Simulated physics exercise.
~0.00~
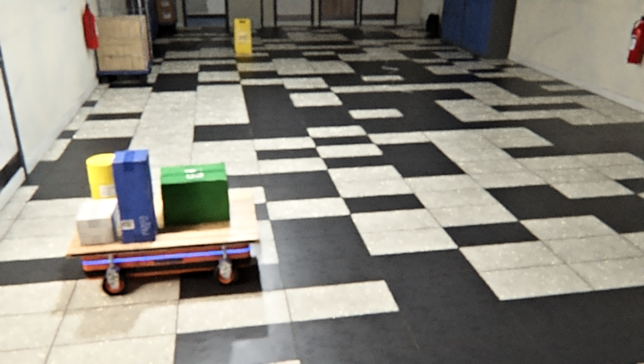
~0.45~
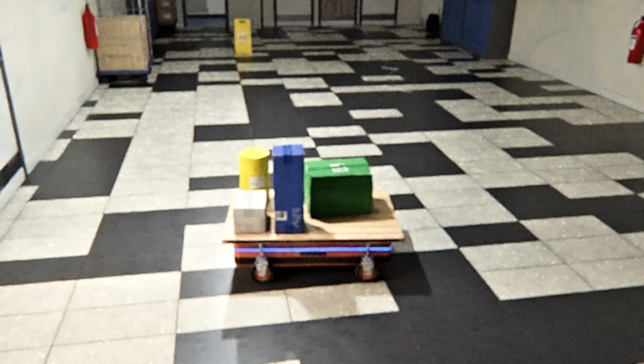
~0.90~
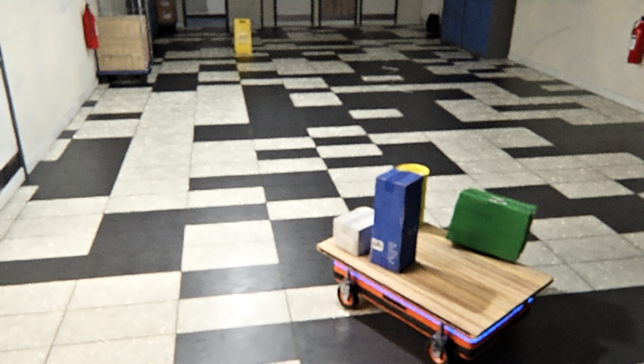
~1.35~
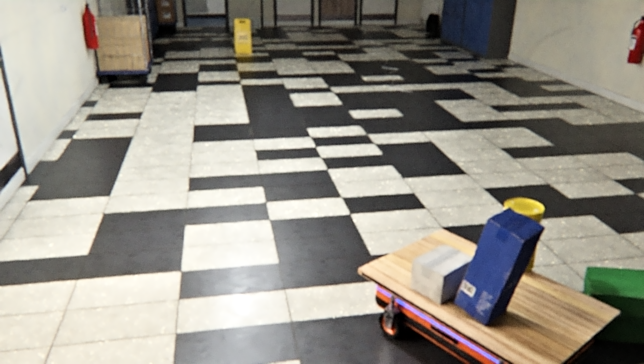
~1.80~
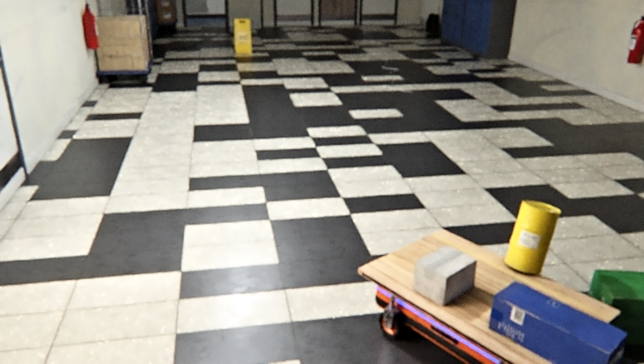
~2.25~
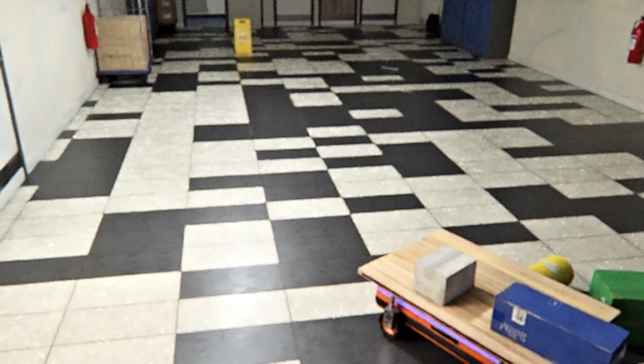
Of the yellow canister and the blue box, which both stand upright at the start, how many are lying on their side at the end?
Both of them, so two. The blue box tips over on the deck, and the yellow canister topples at the far edge of the cart.
